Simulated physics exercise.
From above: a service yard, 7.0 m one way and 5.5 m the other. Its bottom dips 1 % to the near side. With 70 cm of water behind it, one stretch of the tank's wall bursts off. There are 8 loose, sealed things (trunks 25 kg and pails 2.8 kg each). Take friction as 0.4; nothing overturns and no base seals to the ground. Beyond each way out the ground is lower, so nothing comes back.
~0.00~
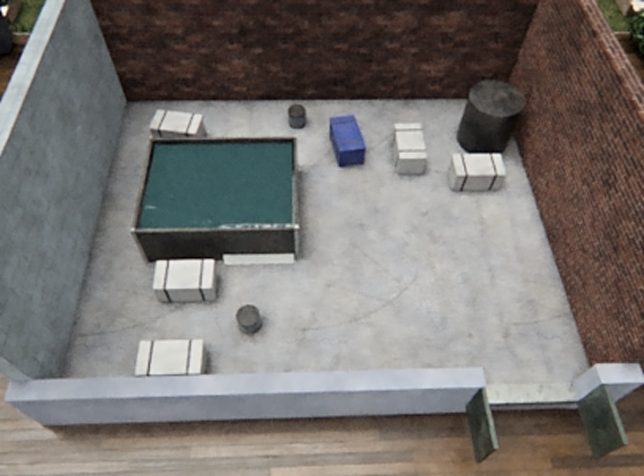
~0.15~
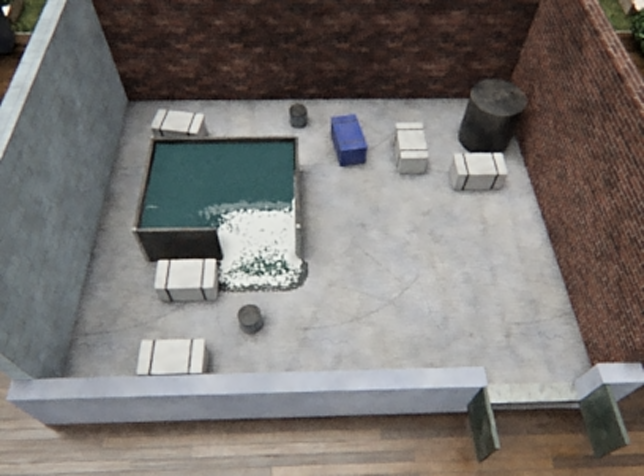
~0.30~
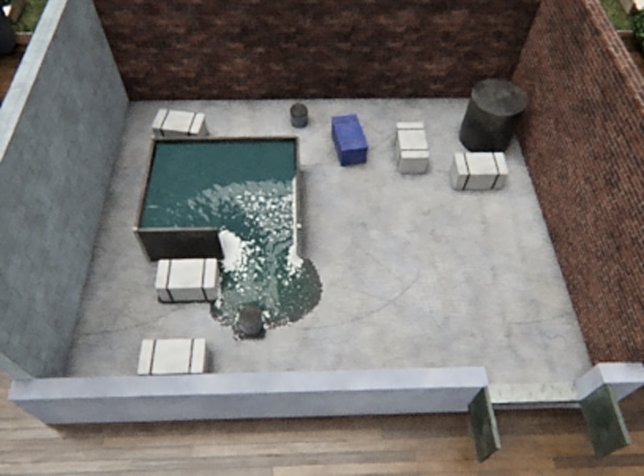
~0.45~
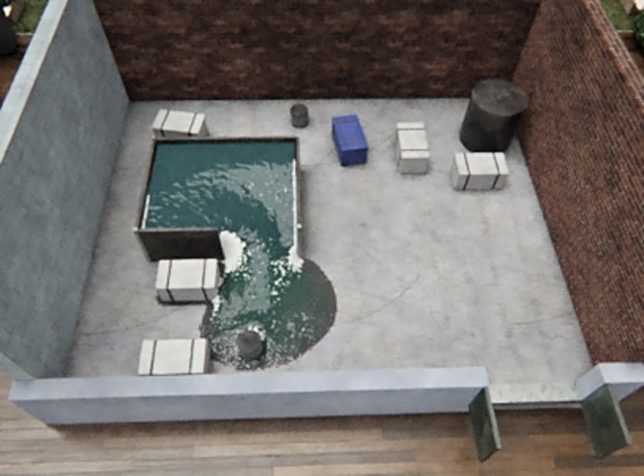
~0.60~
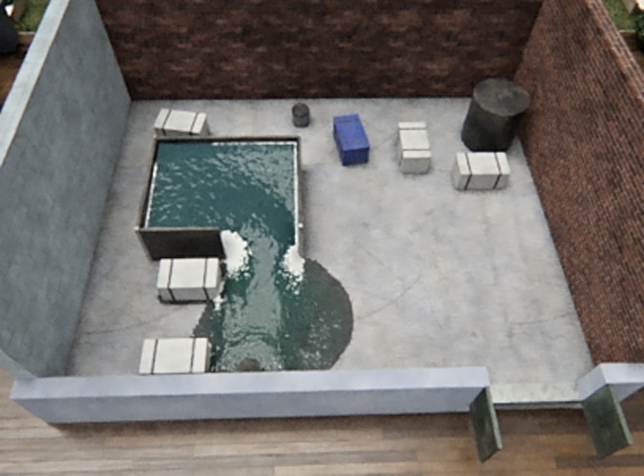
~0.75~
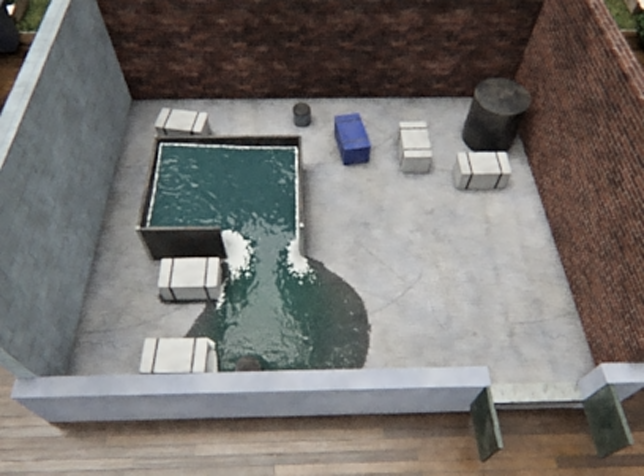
Water burst out through a gap in the near side of a dark tank, foamed onto the grey floor and spread toward the low front wall, pushing a small dark pail along while the trunks stayed put.
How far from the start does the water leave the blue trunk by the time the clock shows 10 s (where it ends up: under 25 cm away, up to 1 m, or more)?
The blue trunk holds its place.
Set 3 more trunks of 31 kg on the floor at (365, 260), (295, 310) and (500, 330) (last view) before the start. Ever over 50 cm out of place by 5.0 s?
In turn: Under, more, more.
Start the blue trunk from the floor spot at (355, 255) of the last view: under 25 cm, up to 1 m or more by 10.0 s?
It stays put.
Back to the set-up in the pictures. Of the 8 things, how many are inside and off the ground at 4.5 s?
I count 1.
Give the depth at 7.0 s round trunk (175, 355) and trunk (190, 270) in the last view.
About 8 and 10 cm.
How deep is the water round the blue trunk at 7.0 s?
About 1 cm.
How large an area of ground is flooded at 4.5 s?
Some 25 m2.
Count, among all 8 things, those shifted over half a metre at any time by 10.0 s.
I count 5.
After 2.0 s the blue trunk is near (352, 131), 0.0 m from its start, aground; 0 of 8 are out; 1 afloat.
After 4.5 s the blue trunk is near (352, 131), 0.0 m from its start, aground; 0 of 8 are out; 1 afloat.
After 7.0 s the blue trunk is near (352, 131), 0.0 m from its start, aground; 0 of 8 are out; 2 afloat.
After 10.0 s the blue trunk is near (351, 131), 0.0 m from its start, aground; 0 of 8 are out; 4 afloat.
